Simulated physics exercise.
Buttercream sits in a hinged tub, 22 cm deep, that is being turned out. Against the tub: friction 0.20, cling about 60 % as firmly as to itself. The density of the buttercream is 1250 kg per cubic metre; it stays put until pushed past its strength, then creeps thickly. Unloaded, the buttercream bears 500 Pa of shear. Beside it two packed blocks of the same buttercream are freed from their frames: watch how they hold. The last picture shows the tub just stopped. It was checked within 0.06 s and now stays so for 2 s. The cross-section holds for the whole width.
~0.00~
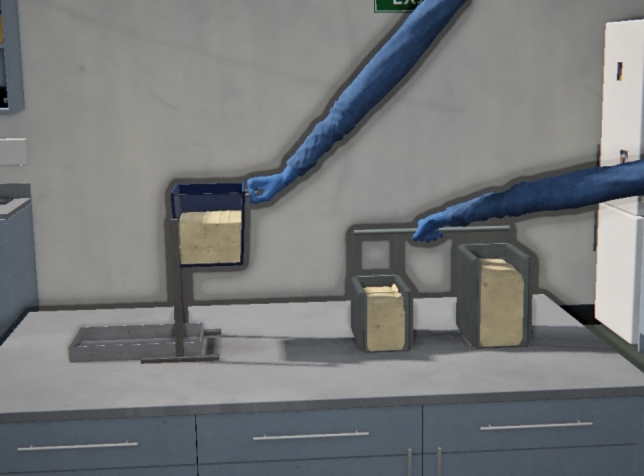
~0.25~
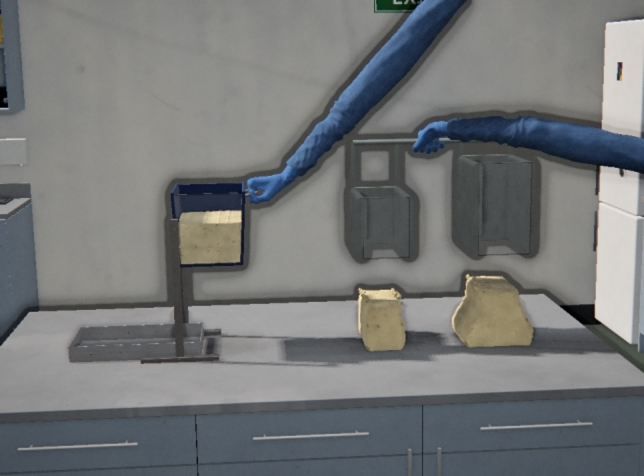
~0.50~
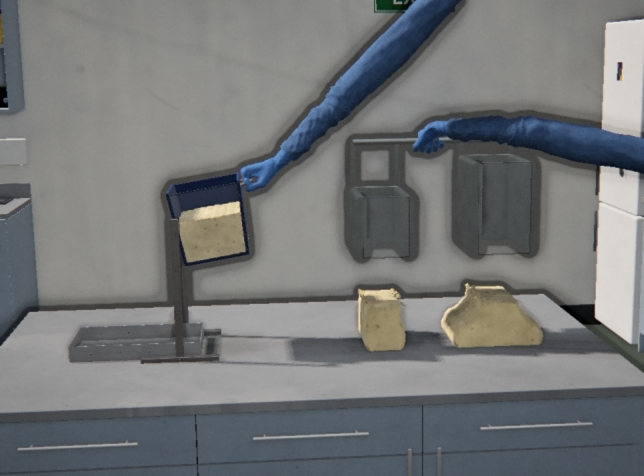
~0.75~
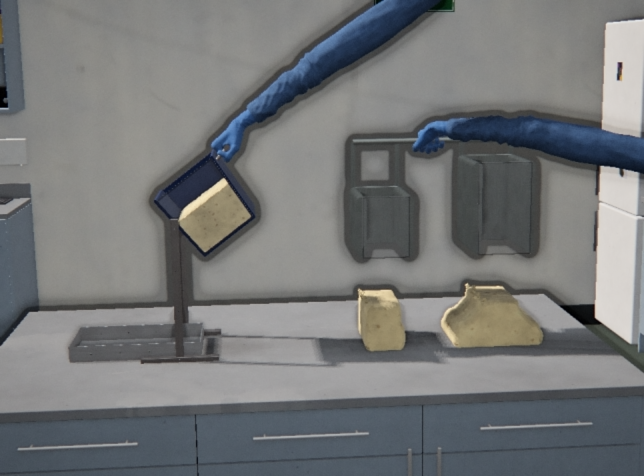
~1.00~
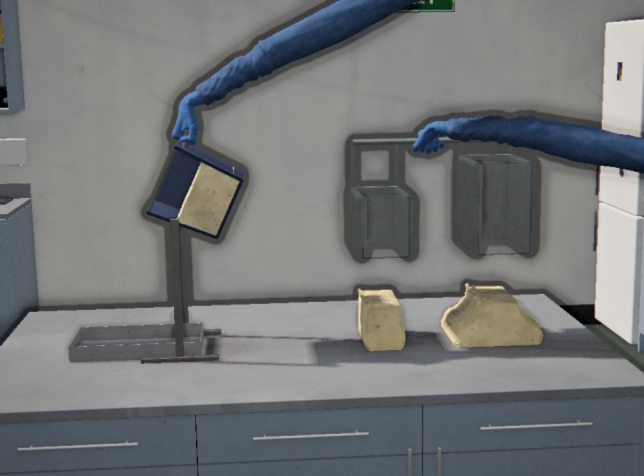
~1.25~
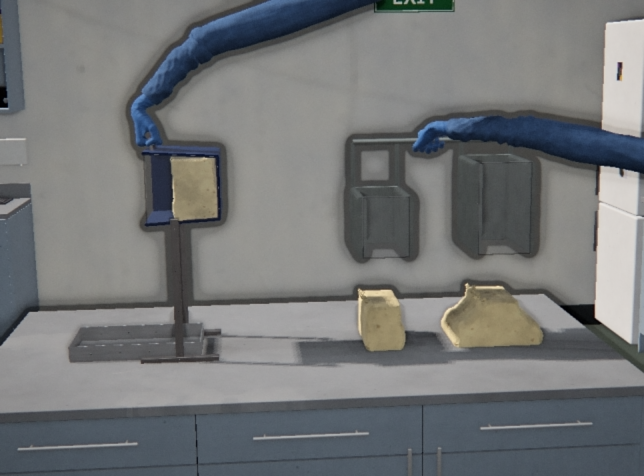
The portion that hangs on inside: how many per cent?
It comes to some 100 %.
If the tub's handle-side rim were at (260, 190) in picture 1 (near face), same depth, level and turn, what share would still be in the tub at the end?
It would be near 60 %.
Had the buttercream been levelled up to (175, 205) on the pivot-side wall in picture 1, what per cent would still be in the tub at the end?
It would be near 60 %.
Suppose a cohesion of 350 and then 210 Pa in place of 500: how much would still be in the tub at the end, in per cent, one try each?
In turn about 70 %, 50 %.
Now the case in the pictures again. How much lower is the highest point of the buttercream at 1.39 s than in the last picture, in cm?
Roughly 2 cm.
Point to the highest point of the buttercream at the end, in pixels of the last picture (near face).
Around (183, 177).
After 1.39 s, the tub is at 90 degrees and holds 100 %.
After 1.56 s, the tub is at 90 degrees and holds 100 %.
After 1.73 s, the tub is at 90 degrees and holds 100 %.
After 1.90 s, the tub is at 90 degrees and holds 100 %.
After 3.25 s, the tub is at 90 degrees and holds 100 %.
